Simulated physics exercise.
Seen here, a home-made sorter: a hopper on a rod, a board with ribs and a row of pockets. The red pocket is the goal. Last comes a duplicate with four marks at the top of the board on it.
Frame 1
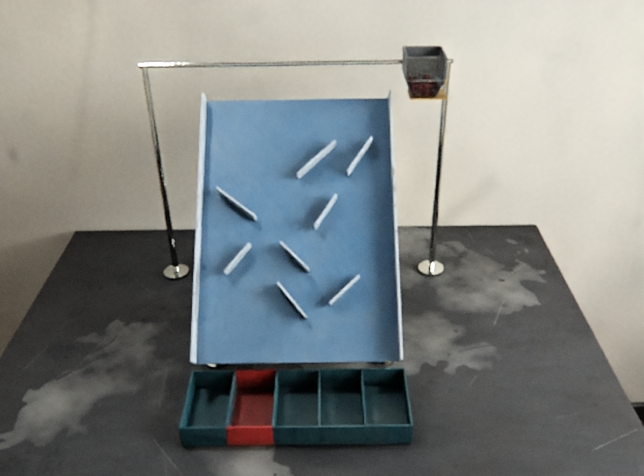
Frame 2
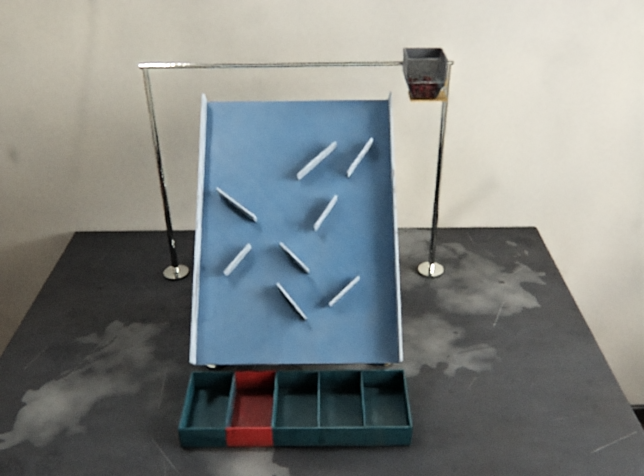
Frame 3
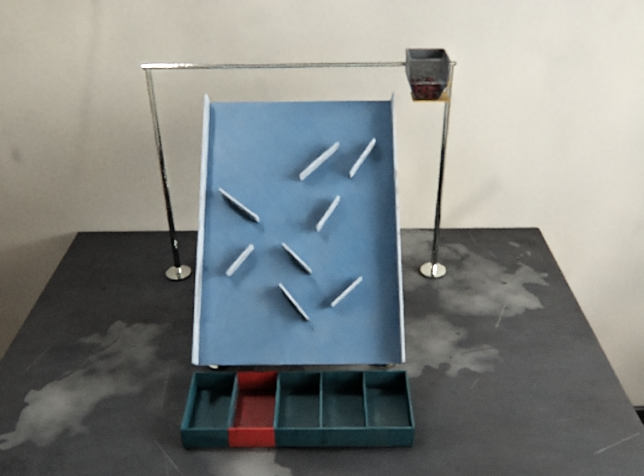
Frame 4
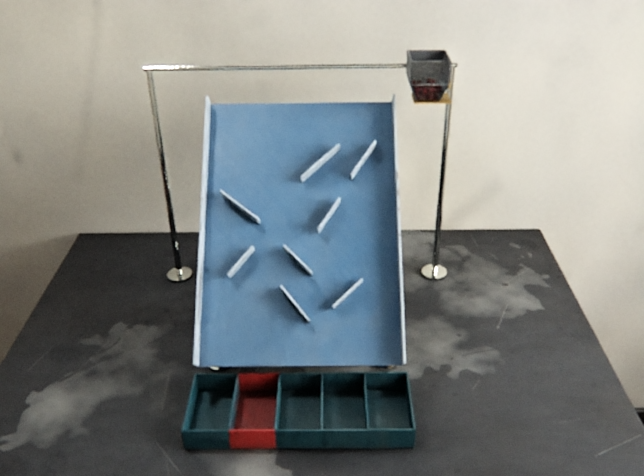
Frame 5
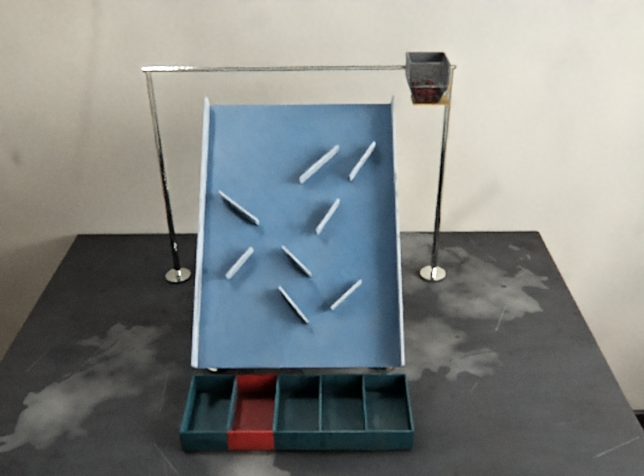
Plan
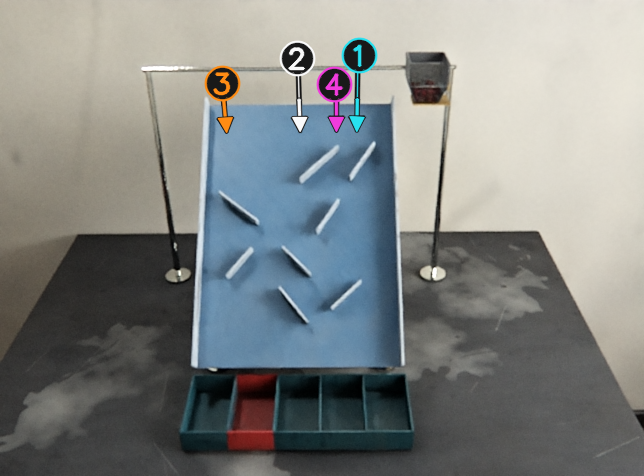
A tilted blue board with ribs stands still above five pockets, one of them red.
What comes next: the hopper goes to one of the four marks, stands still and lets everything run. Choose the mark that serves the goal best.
The best mark is 2.
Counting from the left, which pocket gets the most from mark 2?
The second.
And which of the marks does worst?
1.
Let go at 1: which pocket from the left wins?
The third from the left.
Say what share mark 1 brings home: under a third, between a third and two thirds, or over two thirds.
Under a third.
On the marked copy, mark 1 meets the board at (356, 126); mark 2 meets the board at (299, 126); mark 3 meets the board at (226, 127); mark 4 meets the board at (336, 126).
If 1 is chosen, a stray few in the red pocket, most in other pockets, a small part held on the board.
If 2 is chosen, about half in the red pocket, about a third in other pockets, a small part held on the board, a stray few outside the box.
If 3 is chosen, about a quarter in the red pocket, about half in other pockets, a small part held on the board.
If 4 is chosen, about a quarter in the red pocket, about two thirds in other pockets, a small part held on the board.
